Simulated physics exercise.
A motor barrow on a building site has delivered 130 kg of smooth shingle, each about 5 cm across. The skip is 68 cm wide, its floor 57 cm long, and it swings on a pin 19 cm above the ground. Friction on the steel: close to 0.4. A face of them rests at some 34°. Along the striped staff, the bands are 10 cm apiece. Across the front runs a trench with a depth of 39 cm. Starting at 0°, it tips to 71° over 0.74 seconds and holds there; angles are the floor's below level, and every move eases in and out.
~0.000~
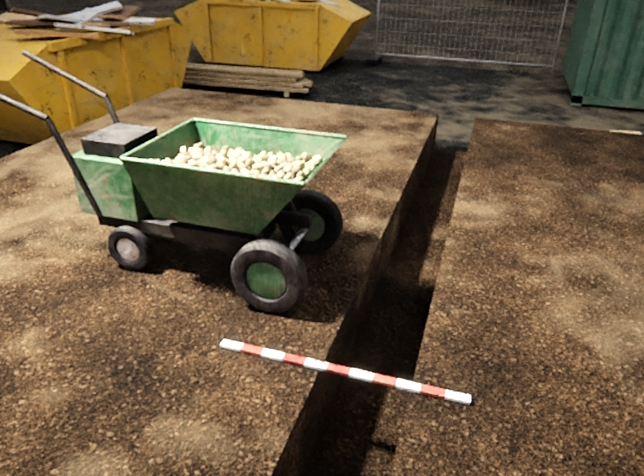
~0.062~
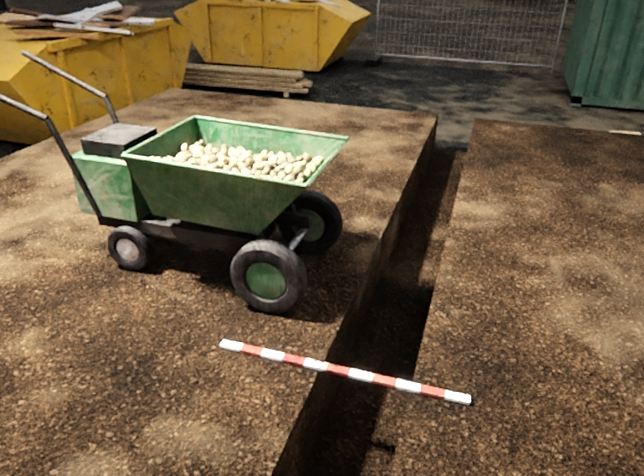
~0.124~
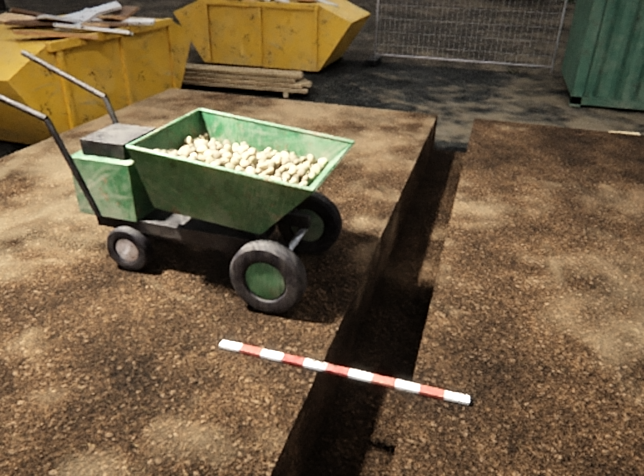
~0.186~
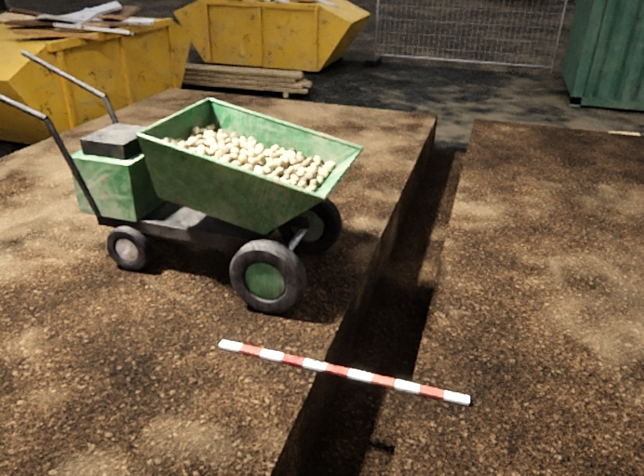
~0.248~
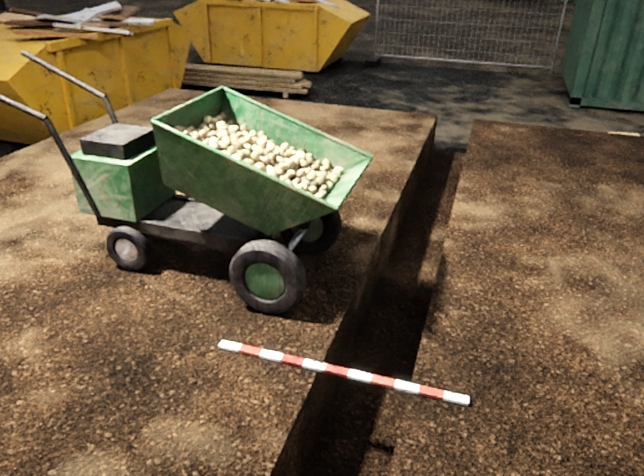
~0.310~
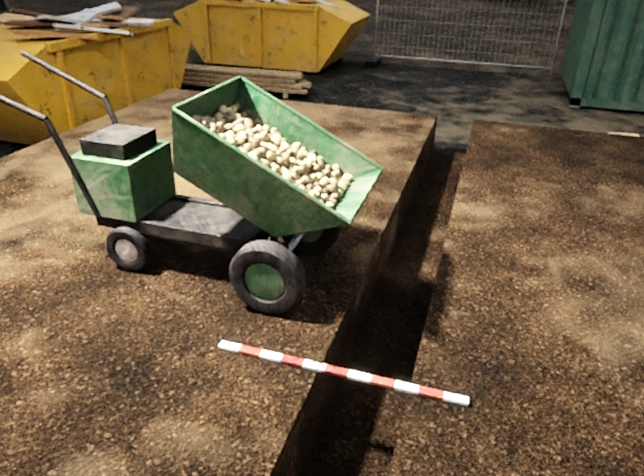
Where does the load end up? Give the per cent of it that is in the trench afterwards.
Some 43 per cent of it.
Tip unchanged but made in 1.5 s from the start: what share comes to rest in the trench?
It would be near 55 percent.
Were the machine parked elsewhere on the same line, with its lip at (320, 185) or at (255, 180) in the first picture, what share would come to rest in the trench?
First place: Near 25%; second place: Near 90%.
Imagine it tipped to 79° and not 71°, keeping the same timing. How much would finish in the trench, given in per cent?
Then about 55 per cent.
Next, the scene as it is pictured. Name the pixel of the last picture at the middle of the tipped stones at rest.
I'd put it close to (452, 305).
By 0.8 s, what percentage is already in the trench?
Around 15 per cent of it.
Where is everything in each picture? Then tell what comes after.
In the first frame, lip at (304, 185), floor tilted 0°, highest stones at (240, 159).
In the second frame, the skip is at 1°, its lip at (307, 186); the top of the load is at (220, 155); the stones move at 0.3 m/s on average.
In the third frame, lip at (314, 191), floor tilted 5°, highest stones at (208, 147); the stones move at 0.7 m/s on average.
In the fourth frame, the skip is at 11°, its lip at (325, 198); the top of the load is at (210, 138); the stones move at 0.9 m/s on average.
In the fifth frame, lip at (338, 209), floor tilted 19°, highest stones at (215, 125); the stones move at 1.1 m/s on average.
In the sixth frame, lip at (350, 223), floor tilted 27°, highest stones at (229, 113); the stones move at 1.2 m/s on average.
After 0.6 s the floor is at 59°; 100 % in the skip; the foremost stones are at (372, 249).
After 0.8 s the floor is at 71°; 75 % in the skip, 13 % in the trench, 12 % past the trench; the foremost stones are at (456, 302).
After 1.2 s the floor is at 71°; 17 % in the skip, 27 % in the trench, 56 % past the trench; the foremost stones are at (622, 337).
After 3.1 s the floor is at 71°; 0 % in the skip, 43 % in the trench, 57 % past the trench; the foremost stones are past the picture's edge.
